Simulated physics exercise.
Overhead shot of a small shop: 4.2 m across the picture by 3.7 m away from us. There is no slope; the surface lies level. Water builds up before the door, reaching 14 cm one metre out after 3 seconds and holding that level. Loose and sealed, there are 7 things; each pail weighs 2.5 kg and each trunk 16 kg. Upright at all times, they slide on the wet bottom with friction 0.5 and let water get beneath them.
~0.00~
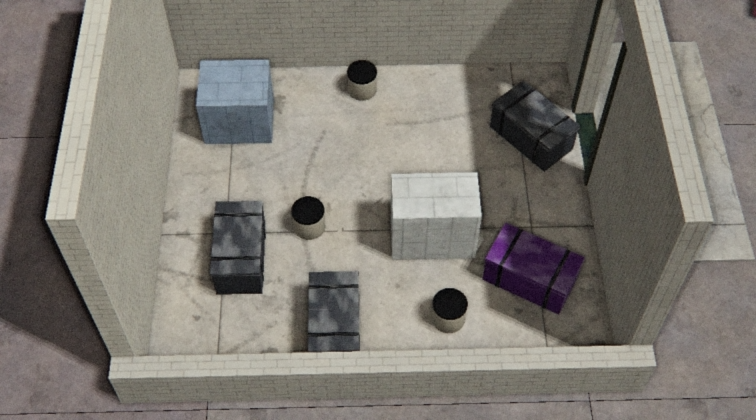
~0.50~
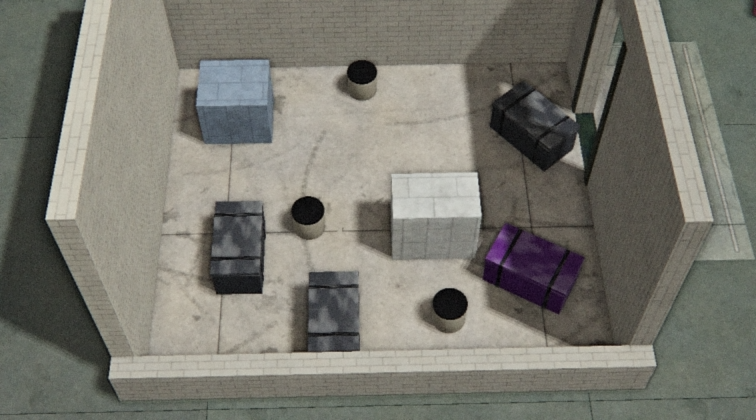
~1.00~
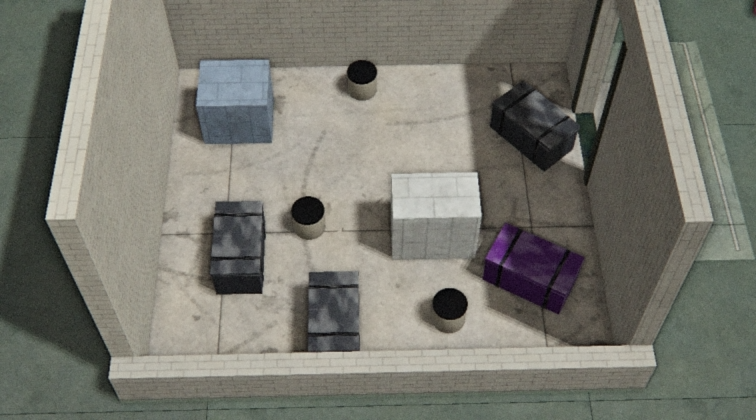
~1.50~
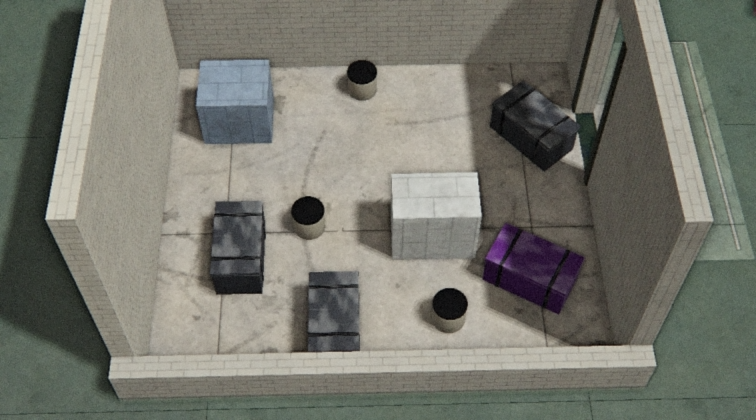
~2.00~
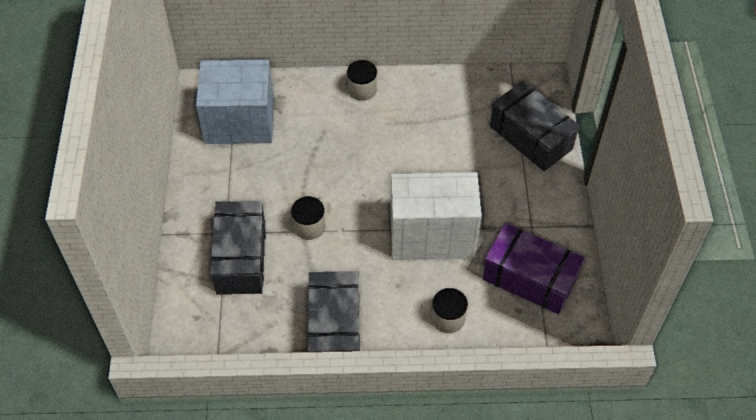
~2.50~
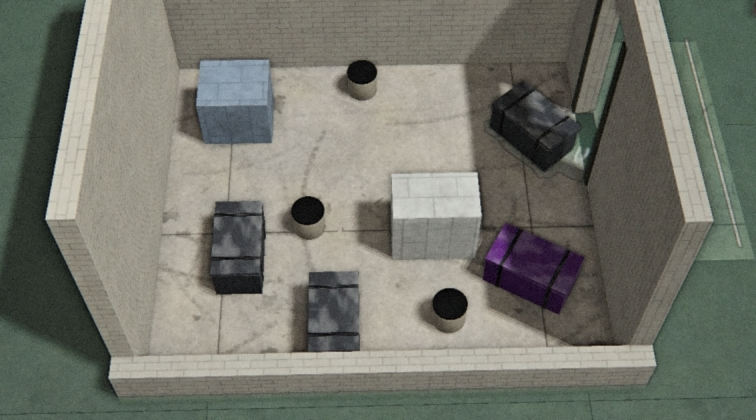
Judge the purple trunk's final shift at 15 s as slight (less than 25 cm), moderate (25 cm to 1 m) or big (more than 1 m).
Looks like it will keep its position.
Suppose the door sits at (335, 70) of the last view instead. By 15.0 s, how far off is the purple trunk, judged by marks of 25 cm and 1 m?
Outcome: The purple trunk moves only slightly.
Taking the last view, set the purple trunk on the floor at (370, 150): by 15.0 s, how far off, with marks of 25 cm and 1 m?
So it journeys a long way.
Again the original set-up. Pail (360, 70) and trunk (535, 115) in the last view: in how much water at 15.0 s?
Some 8 cm at the first, some 8 cm at the second.
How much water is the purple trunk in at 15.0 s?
Depth approx. 4 cm.
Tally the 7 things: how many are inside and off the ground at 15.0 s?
At that time the total is 6.
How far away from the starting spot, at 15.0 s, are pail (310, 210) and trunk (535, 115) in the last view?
They sit 200 cm and 300 cm away, in the order given.
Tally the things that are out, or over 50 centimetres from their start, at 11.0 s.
By my tally, 3.
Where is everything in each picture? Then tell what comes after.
In the first picture, the purple trunk at (535, 258), on the bottom; water covers 0.0 m2; 0 of 7 have shifted.
In the second picture, the purple trunk at (535, 258) rests on the ground; water covers 0.0 m2; 0 of 7 have shifted.
In the third picture, the purple trunk at (535, 258), on the bottom; 0.0 m2 under water; 0 of 7 have shifted.
In the fourth picture, the purple trunk at (535, 258) rests on the ground; water covers 0.0 m2; 0 of 7 have shifted.
In the fifth picture, the purple trunk at (535, 258) rests on the ground; water covers 0.0 m2; 0 of 7 have shifted.
In the sixth picture, the purple trunk at (535, 258) rests on the ground; 0.2 m2 under water; 0 of 7 have shifted.
After 3.5 s the purple trunk is near (535, 258), 0.0 m from its start, aground; 0 afloat.
After 6.8 s the purple trunk is near (535, 258), 0.0 m from its start, aground; 0 afloat.
After 11.0 s the purple trunk is near (535, 258), 0.0 m from its start, aground; 2 afloat.
After 15.0 s the purple trunk is near (536, 257), 0.0 m from its start, aground; 6 afloat.
